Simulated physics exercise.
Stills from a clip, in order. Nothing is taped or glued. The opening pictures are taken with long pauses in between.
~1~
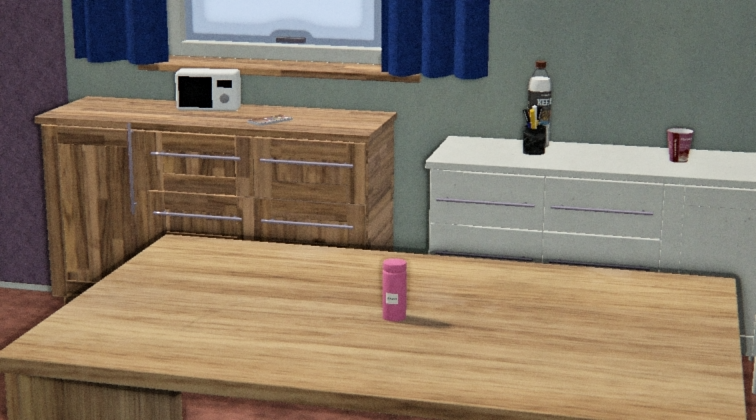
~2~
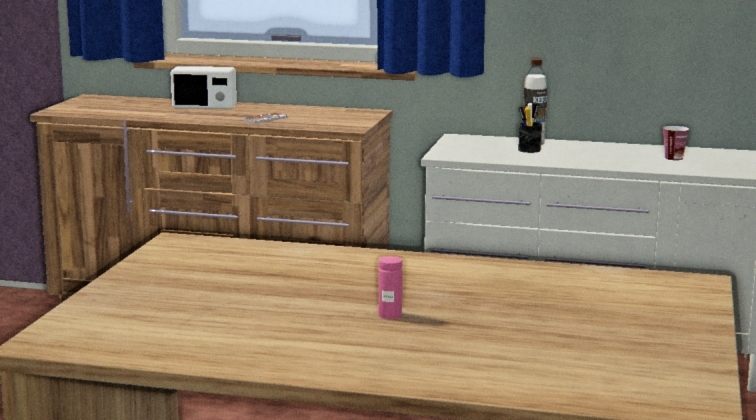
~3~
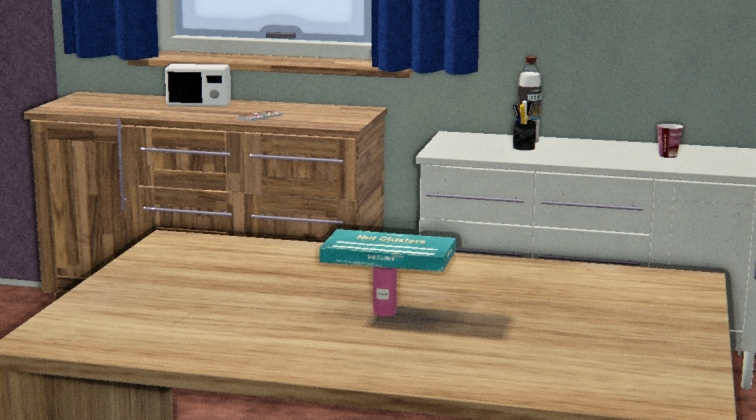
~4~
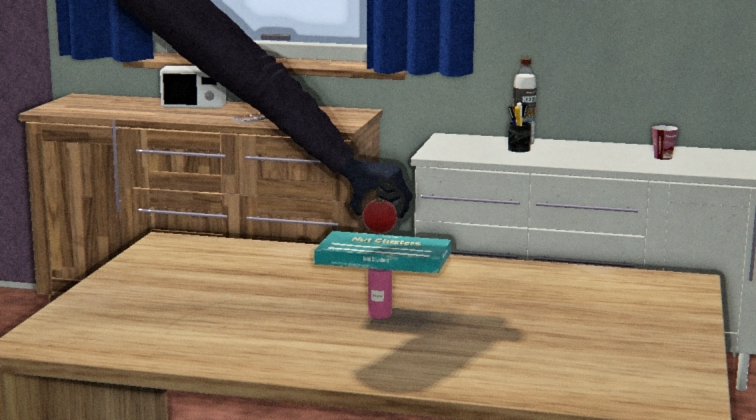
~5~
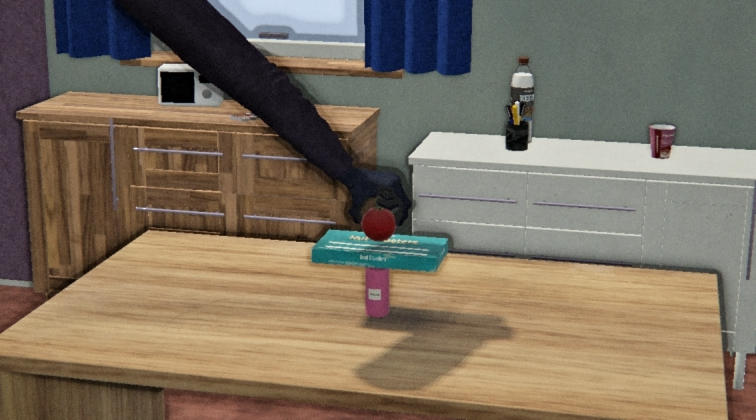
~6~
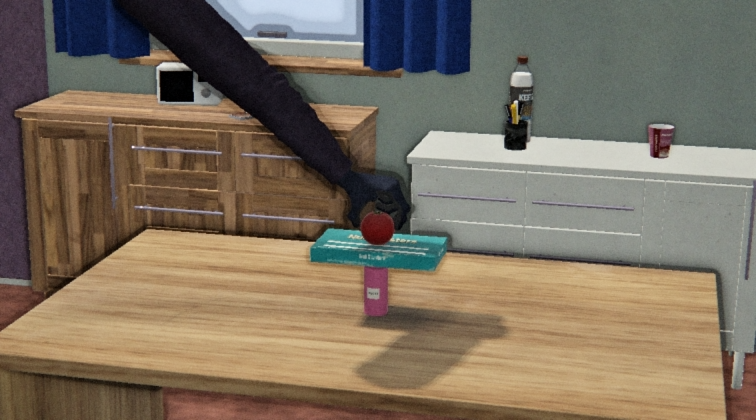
In this clip, a pink container stands alone on a wooden table, then a flat turquoise packet is seen lying across its top. A dark arm reaches in from the upper left and lowers a red tomato slightly onto the packet.
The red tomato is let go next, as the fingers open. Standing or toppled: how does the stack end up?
The stack ends up standing.
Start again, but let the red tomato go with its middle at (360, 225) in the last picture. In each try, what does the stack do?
Outcome: Stable.
Then, 0.20 s past the last view, nothing moves.
Then, 0.50 s past the last view, red tomato resting near (378, 229).
Finally, all 3 still in place. Final places as the last picture's camera would see them, red tomato near (378, 229). The stack holds.
